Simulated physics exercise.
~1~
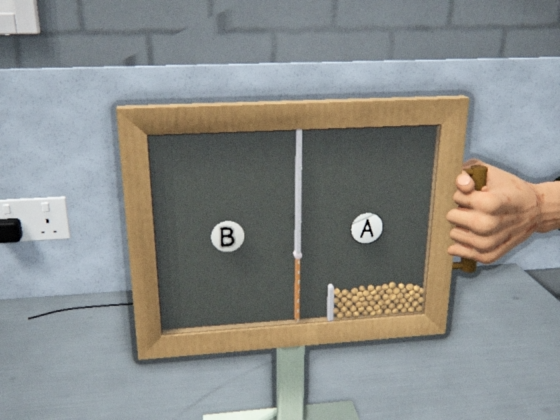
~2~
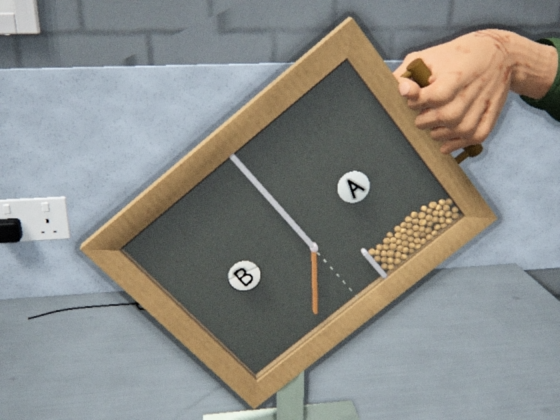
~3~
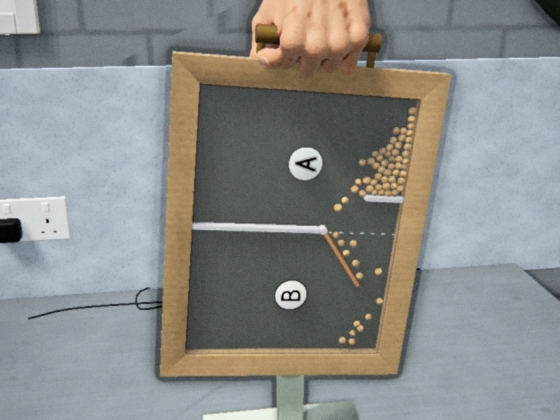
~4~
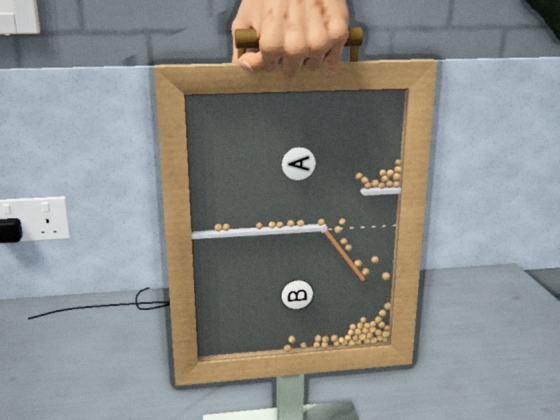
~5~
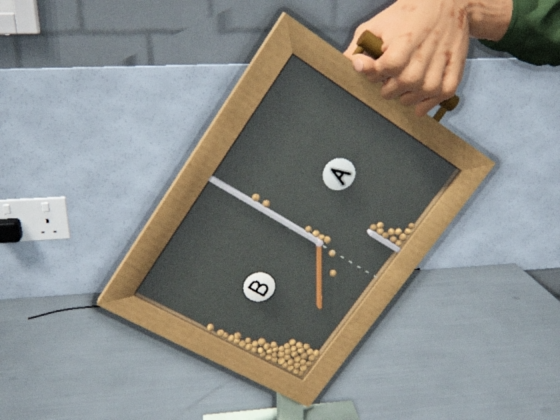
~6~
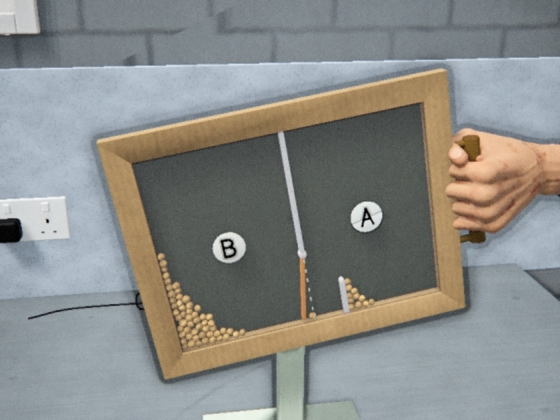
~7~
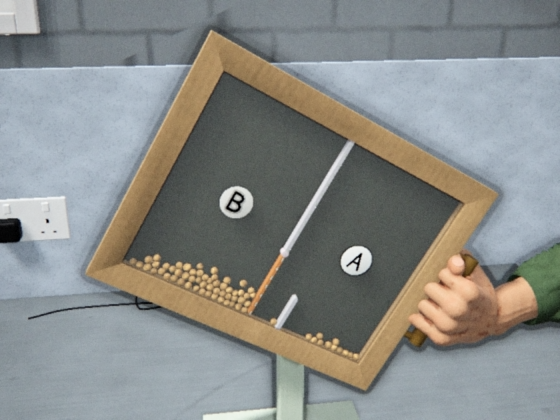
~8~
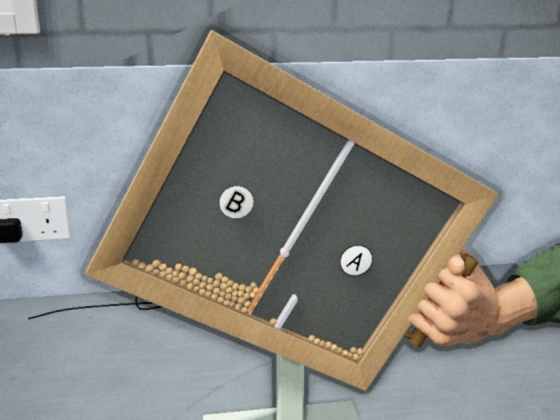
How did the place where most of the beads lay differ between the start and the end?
At the start the beads lay together at the bottom right, in side A. By the end most of them lay along the bottom of side B on the left, with only a few left in side A.
